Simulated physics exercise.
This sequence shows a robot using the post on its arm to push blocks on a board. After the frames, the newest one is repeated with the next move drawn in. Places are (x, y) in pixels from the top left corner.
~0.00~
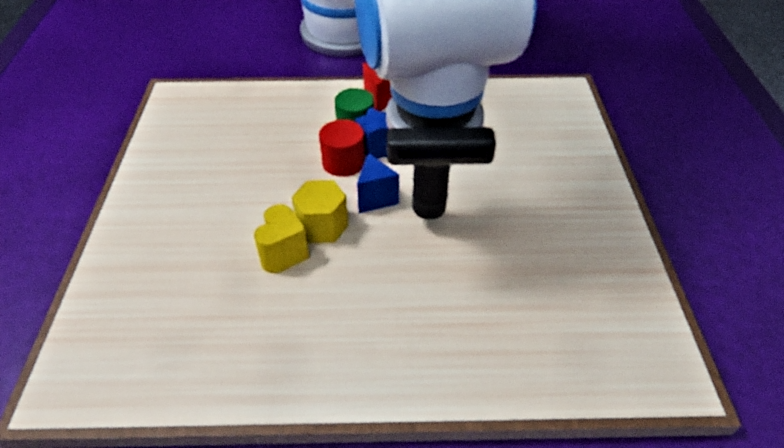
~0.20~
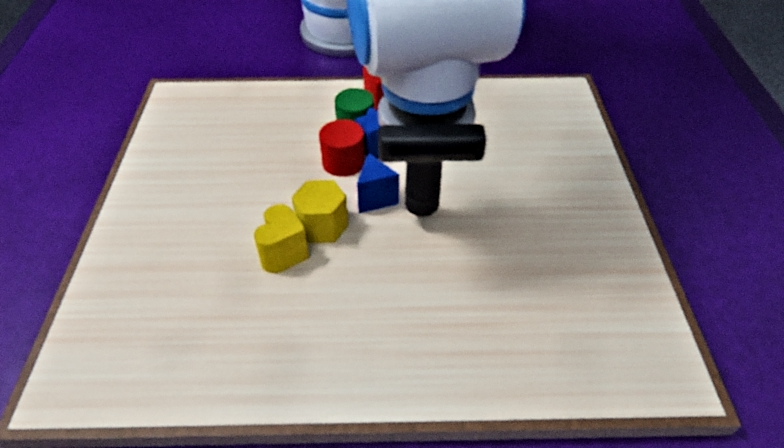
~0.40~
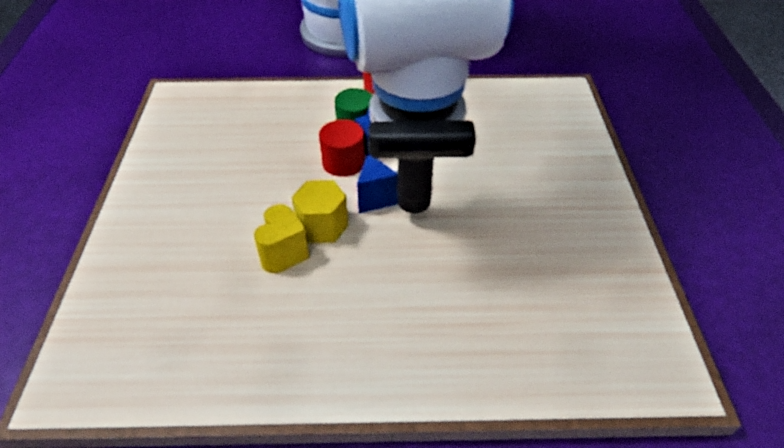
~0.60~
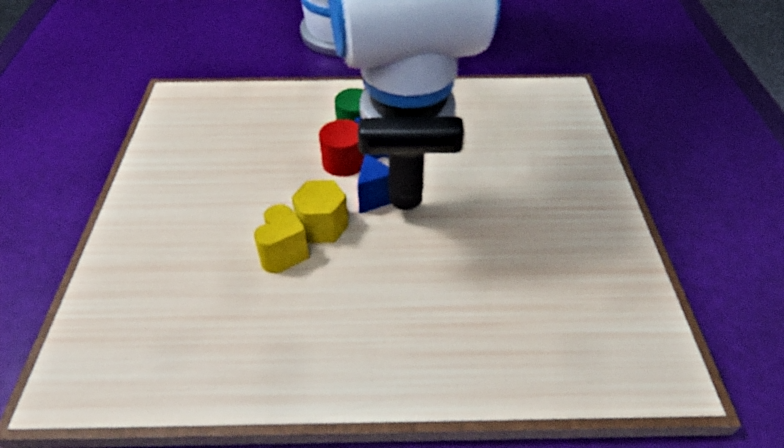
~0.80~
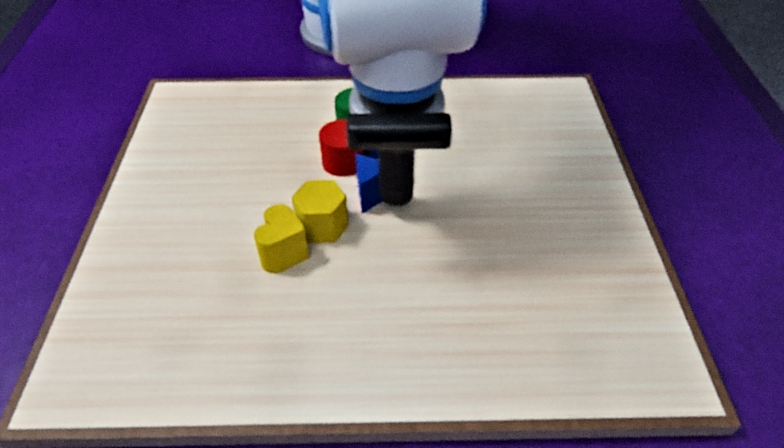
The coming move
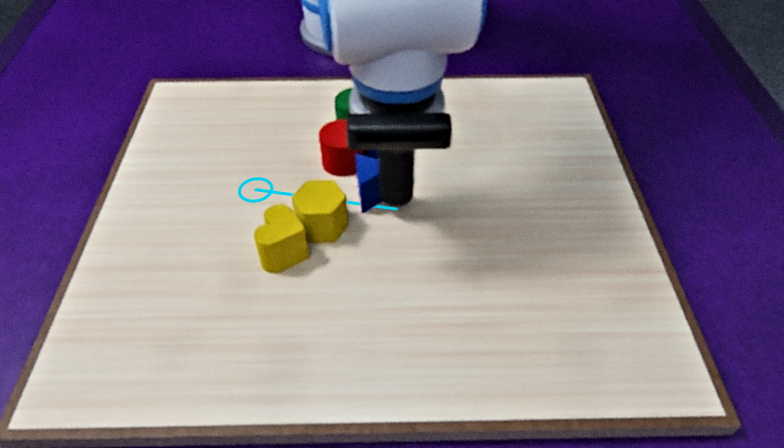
A white and blue robot arm with a black post starts to the right of a loose line of red, green, blue and yellow blocks on a pale board. It slides steadily left and slightly away, drawing close beside the blue three-sided block and partly covering it, while the blocks stay in place.
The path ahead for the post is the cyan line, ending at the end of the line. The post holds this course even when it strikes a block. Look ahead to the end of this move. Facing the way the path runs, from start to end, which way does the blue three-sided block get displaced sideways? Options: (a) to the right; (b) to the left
That would be a.
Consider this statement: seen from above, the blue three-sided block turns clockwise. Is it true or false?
That claim is true.
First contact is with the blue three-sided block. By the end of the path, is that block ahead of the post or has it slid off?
The post passes it.
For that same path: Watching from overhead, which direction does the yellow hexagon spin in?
My answer: Anticlockwise.
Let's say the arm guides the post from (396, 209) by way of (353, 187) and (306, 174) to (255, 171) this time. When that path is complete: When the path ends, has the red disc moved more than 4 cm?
No, that is not how it ends up.
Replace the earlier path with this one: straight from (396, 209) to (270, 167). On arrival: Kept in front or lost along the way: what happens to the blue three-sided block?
I'm fairly sure the blue three-sided block rides along ahead of the post to the very end.
Drawn move, straight from (396, 209) to (256, 190).
What follows on the original path. One third of the way, post at (347, 189); blue three-sided block at (329, 156).
Two thirds of the way, post at (298, 182); yellow heart block at (273, 231); yellow hexagon at (300, 197), turned 45° anticlockwise; blue three-sided block at (308, 146), turned 45° clockwise.
At the end, post at (252, 176); yellow heart block at (273, 231); yellow hexagon at (300, 197), turned 45° anticlockwise; red disc still; blue three-sided block at (307, 146), turned 45° clockwise.
